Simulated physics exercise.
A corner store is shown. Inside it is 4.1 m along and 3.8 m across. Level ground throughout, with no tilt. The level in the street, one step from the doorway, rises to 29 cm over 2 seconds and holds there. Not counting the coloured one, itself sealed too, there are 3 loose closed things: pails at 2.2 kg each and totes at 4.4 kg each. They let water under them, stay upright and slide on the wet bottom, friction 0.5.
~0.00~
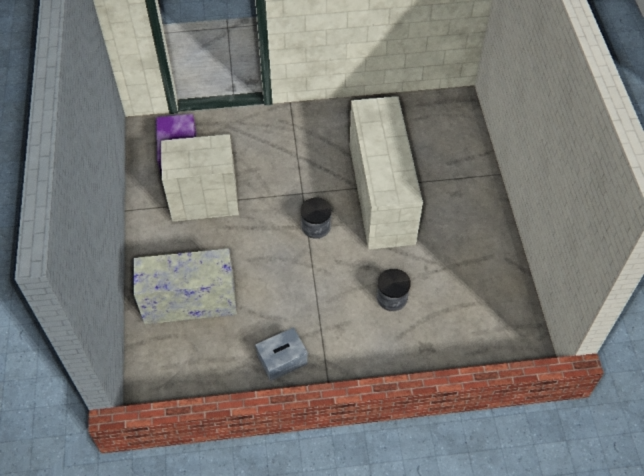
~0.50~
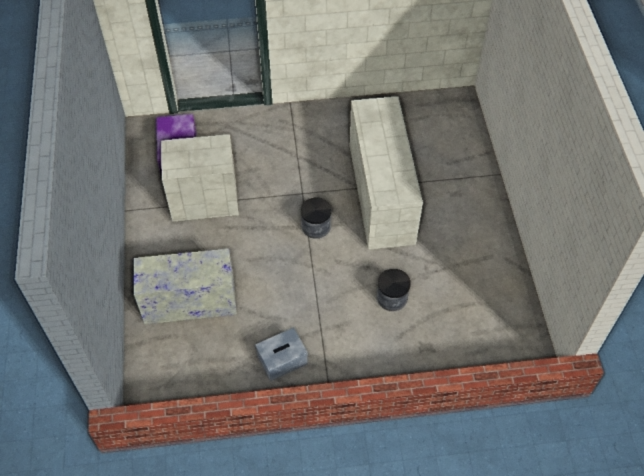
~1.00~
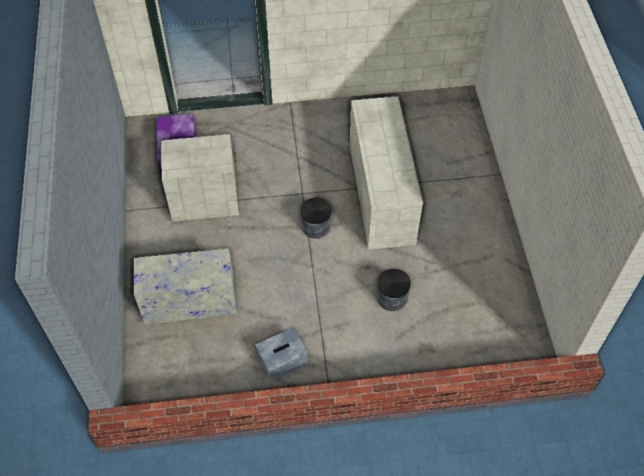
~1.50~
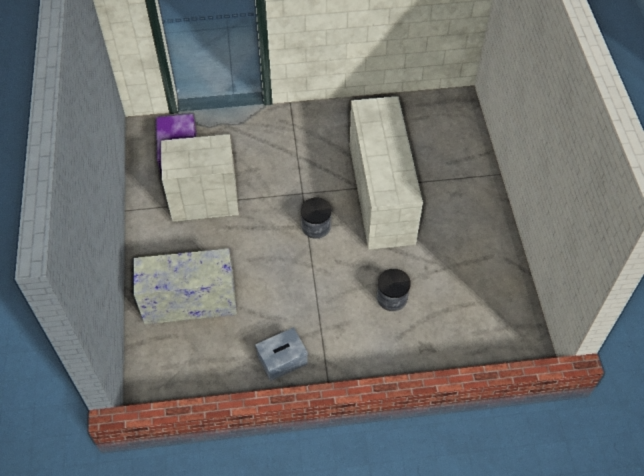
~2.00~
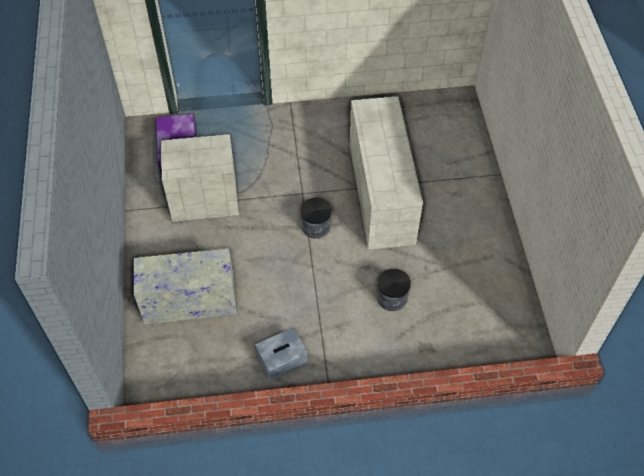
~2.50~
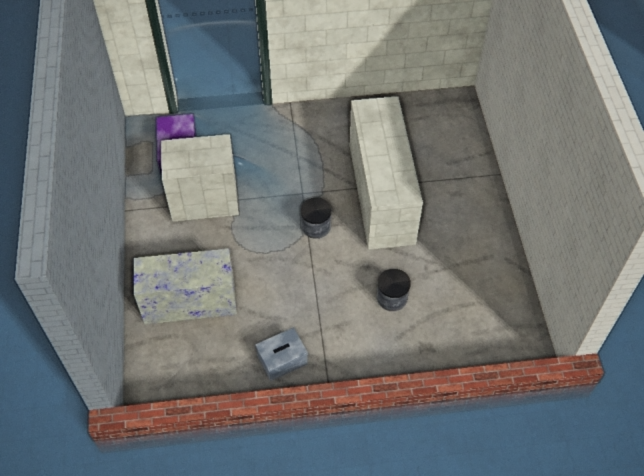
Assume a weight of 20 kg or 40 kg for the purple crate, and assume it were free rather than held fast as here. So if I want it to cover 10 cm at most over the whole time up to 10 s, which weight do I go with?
The lighter amount and the heavier both fall short.
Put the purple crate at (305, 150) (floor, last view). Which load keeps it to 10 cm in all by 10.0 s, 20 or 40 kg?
Note: None OK.
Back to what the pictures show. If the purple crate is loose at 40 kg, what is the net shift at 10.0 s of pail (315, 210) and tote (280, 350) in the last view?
In that order: 200 cm, 80 cm.
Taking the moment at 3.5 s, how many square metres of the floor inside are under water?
Wet area: Approx. 6.5 m2.
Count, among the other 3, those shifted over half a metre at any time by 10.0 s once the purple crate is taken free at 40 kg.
The number is 3.
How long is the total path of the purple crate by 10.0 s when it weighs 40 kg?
Total distance: Near 250 cm.
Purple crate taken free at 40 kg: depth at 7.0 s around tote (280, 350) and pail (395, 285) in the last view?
I'd estimate 12 cm for the first and 3 cm for the second.
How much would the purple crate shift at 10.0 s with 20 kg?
Roughly 120 cm.
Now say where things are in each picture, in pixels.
In the first picture, the purple crate at (175, 136) rests on the ground; 0.0 m2 under water; 0 of 4 have shifted.
In the second picture, the purple crate at (175, 136), on the bottom; water covers 0.0 m2; 0 of 4 have shifted.
In the third picture, the purple crate at (175, 136) rests on the ground; water covers 0.0 m2; 0 of 4 have shifted.
In the fourth picture, the purple crate at (175, 136), on the bottom; 0.1 m2 under water; 0 of 4 have shifted.
In the fifth picture, the purple crate at (175, 136), on the bottom; water covers 0.9 m2; 0 of 4 have shifted.
In the sixth picture, the purple crate at (175, 136) rests on the ground; 2.4 m2 under water; 0 of 4 have shifted.
After 3.5 s the purple crate would be 41 cm from its start with 20 kg and 29 cm from its start with 40 kg; 15 cm of water round it then.
After 4.5 s the purple crate would be 42 cm from its start with 20 kg and 37 cm from its start with 40 kg; 12 cm of water round it then.
After 7.0 s the purple crate would be 107 cm from its start with 20 kg and 71 cm from its start with 40 kg; 11 cm of water round it then.
After 10.0 s the purple crate would be 123 cm from its start with 20 kg and 142 cm from its start with 40 kg; 14 cm of water round it then.
